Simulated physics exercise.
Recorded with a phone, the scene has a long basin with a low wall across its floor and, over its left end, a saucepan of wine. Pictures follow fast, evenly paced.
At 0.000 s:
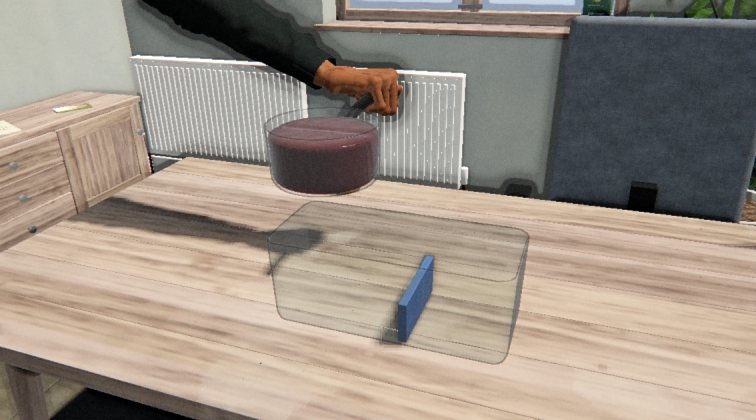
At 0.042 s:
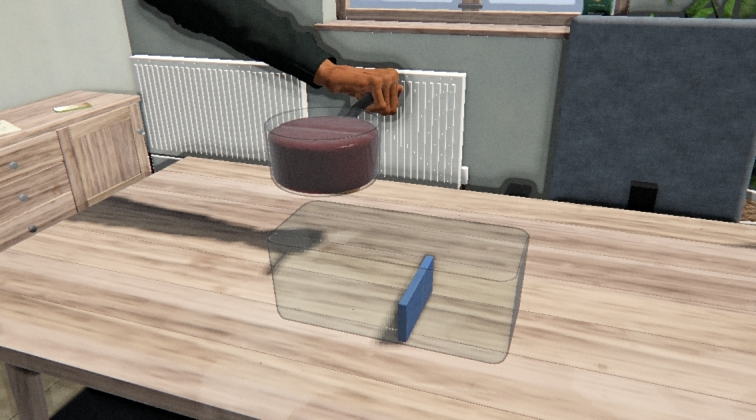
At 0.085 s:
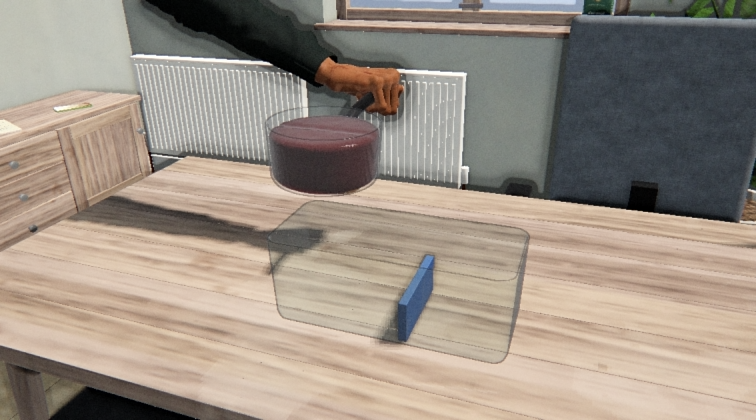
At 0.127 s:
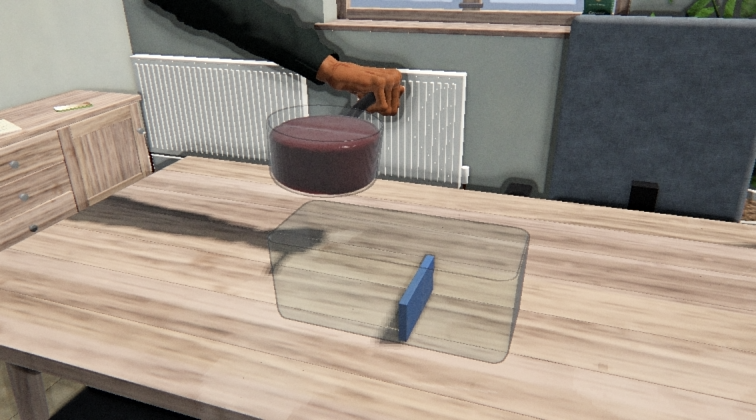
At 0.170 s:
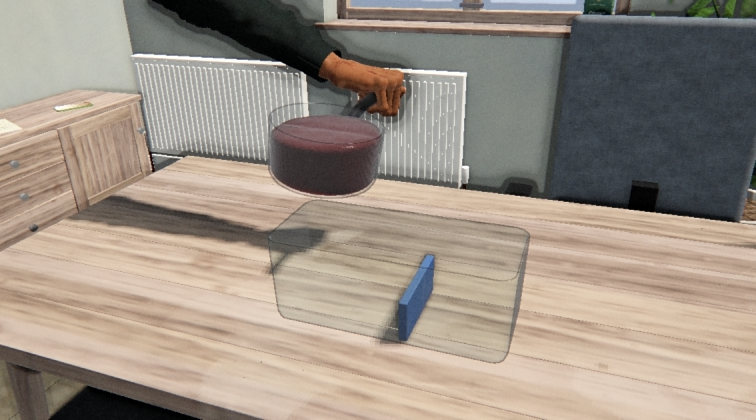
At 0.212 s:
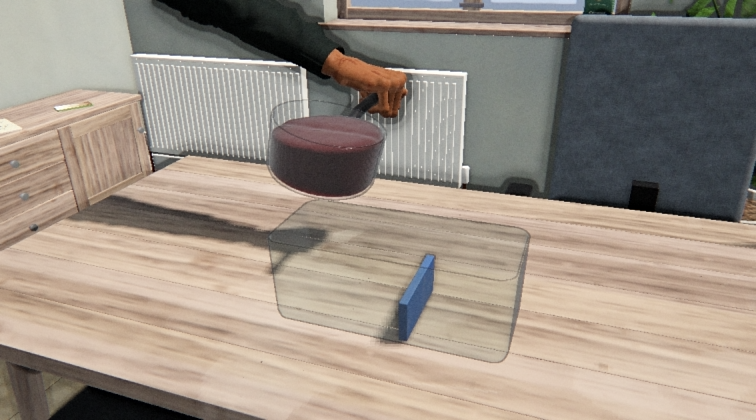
A saucepan of dark red wine, held by a gloved hand above the left end of a clear basin on a wooden table, starts out level. The hand slowly tilts it slightly to the right, the tilt growing a little toward the end, while the basin and its low blue wall stay still.
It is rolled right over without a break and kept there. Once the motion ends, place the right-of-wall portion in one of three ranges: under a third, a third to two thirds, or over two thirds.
I predict a middling amount ends up right of the wall, one third up to two thirds.
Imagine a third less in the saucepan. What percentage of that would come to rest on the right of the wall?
It comes to 25 per cent or so.
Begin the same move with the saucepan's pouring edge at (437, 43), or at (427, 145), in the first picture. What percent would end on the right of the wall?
It comes to 80 % the first time and 80 % the second.
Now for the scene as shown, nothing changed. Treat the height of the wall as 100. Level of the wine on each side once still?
Close to 30 for the left and 50 for the right.
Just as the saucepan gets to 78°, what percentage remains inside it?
I'd put it near 45 %.
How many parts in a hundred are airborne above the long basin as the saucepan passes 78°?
30 %.
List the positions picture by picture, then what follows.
Tilt 0°; pouring edge (376, 129); surface from (277, 126) to (376, 136); the long basin's rim runs from (288, 220) to (523, 257); the wall's top is at (417, 280), in the first frame.
Tilt 1°; pouring edge (377, 129); surface from (277, 125) to (377, 135), in the second frame.
Tilt 2°; pouring edge (378, 130); surface from (278, 124) to (378, 135), in the third frame.
Tilt 5°; pouring edge (379, 133); surface from (280, 124) to (379, 136), in the fourth frame.
Tilt 9°; pouring edge (381, 137); surface from (280, 124) to (380, 137), in the fifth frame.
Tilt 14°; pouring edge (382, 142); surface from (281, 124) to (383, 137), in the sixth frame.
A moment on, the saucepan is tipped on its side and 45 per cent is still to pour, 4 is left of the wall and 19 right of it.
Next, the saucepan is tipped right over and 5 per cent is still to pour, 43 is left of the wall and 48 right of it.
Then the saucepan is tipped right over and 0 per cent is still to pour, 51 is left of the wall and 48 right of it.
Later the saucepan is tipped right over and 0 per cent is still to pour, 51 is left of the wall and 48 right of it.
Finally, 51 per cent lies left of the wall, 48 right of it and 1 outside.
